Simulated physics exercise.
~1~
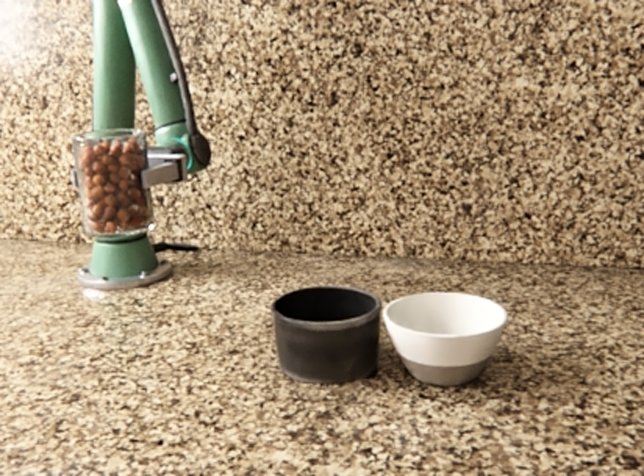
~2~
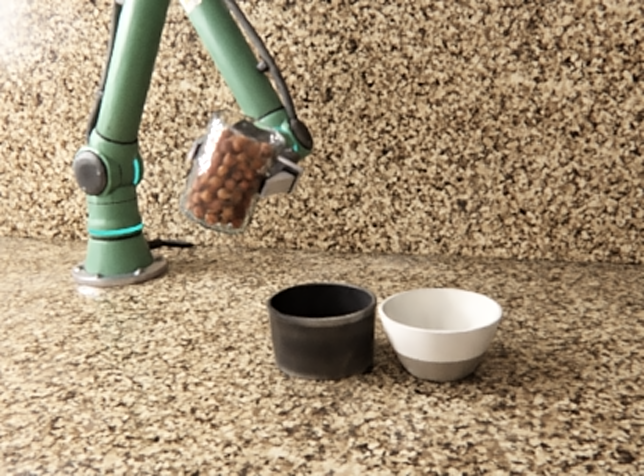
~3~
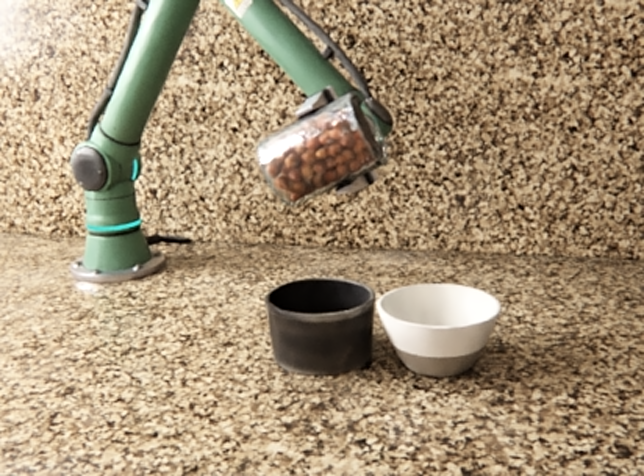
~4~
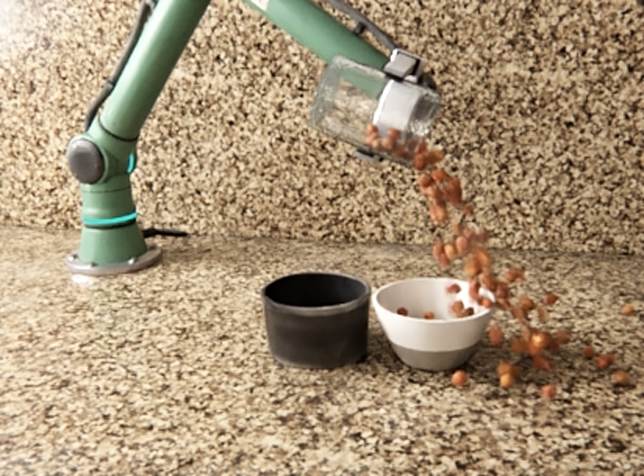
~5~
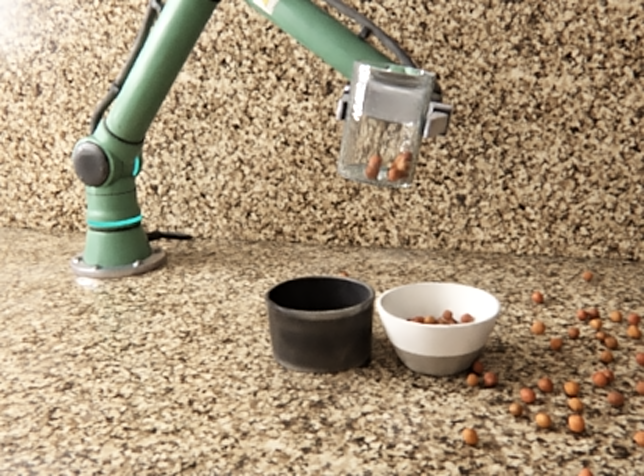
A green robot arm lifts a clear cup of hazelnuts, carries it right past a black bowl and tips it over a white and grey bowl; some land inside, many scatter across the speckled counter, and the cup tilts back nearly upright with a few left.
